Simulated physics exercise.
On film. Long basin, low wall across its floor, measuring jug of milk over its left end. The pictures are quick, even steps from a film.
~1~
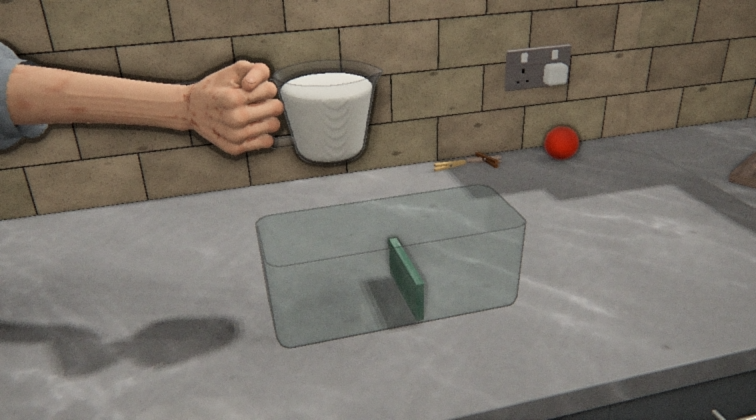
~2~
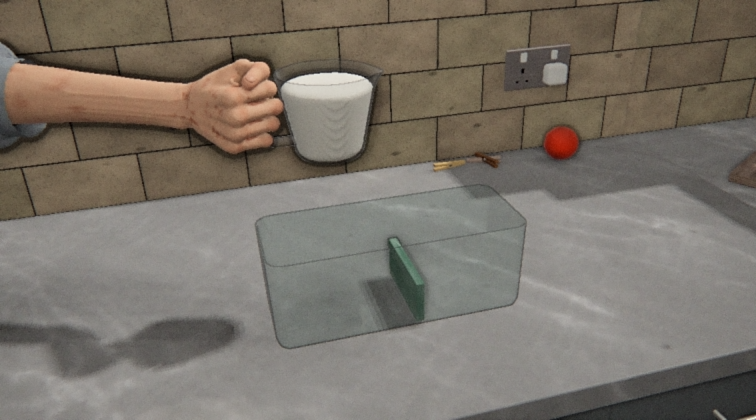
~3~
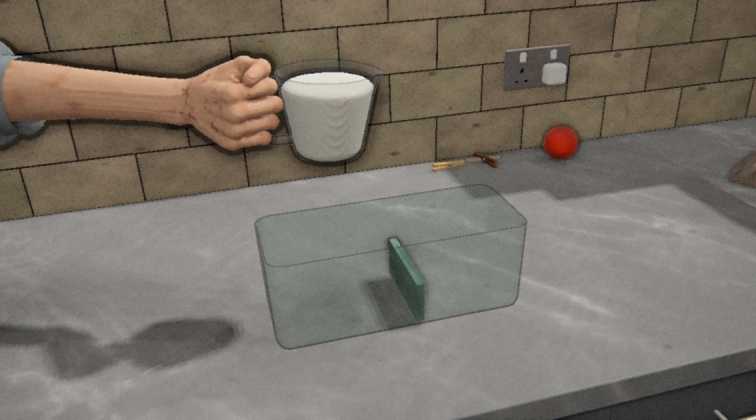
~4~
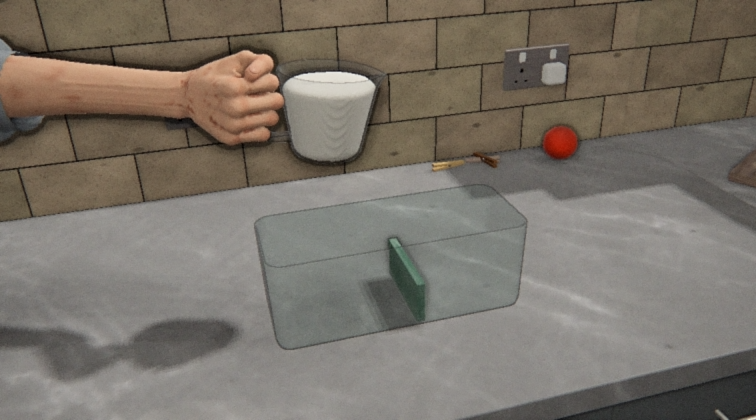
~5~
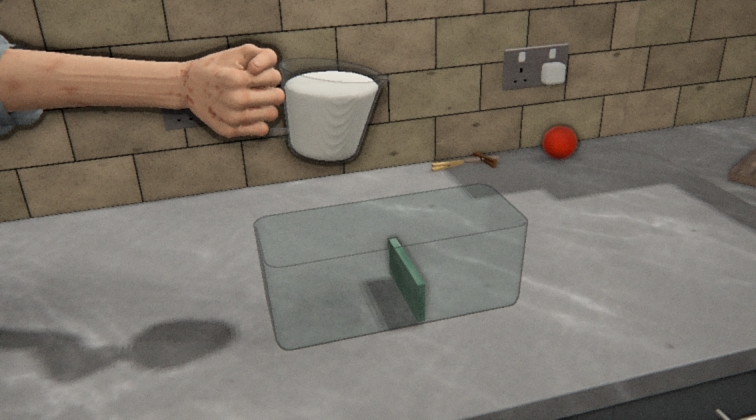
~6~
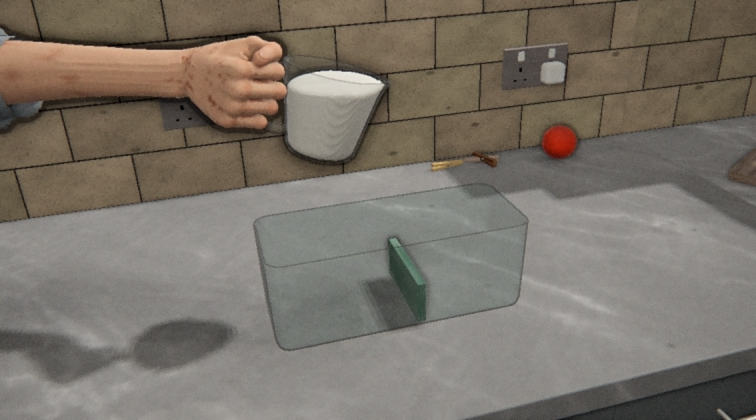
A hand slowly tilting a clear jug of milk to the right above the left end of a long, low-walled glass basin.
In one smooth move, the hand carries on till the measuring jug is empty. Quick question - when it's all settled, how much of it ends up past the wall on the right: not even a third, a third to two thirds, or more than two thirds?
I'd say more than two thirds.
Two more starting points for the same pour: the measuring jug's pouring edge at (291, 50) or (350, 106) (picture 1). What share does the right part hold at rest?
First try: 5 percent; second try: 30 percent.
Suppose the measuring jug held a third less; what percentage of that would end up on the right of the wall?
About 80 in a hundred.
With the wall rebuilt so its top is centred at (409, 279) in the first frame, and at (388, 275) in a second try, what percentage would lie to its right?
First try 70 per cent, second try 95 per cent.
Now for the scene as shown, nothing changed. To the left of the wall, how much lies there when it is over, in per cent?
15 % or thereabouts.
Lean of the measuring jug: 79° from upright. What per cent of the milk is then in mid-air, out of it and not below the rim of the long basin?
Something close to 30 percent of it.
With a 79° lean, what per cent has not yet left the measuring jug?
Close to 55 parts in a hundred remain.
A moment on, the measuring jug is tipped on its side and 56 per cent is still to pour, 0 is left of the wall and 13 right of it.
Next, the measuring jug is tipped right over and 4 per cent is still to pour, 4 is left of the wall and 81 right of it.
Then the measuring jug is tipped right over and 0 per cent is still to pour, 14 is left of the wall and 85 right of it.
Later the measuring jug is tipped right over and 0 per cent is still to pour, 14 is left of the wall and 85 right of it.
Finally, 14 per cent lies left of the wall, 85 right of it and 1 outside.
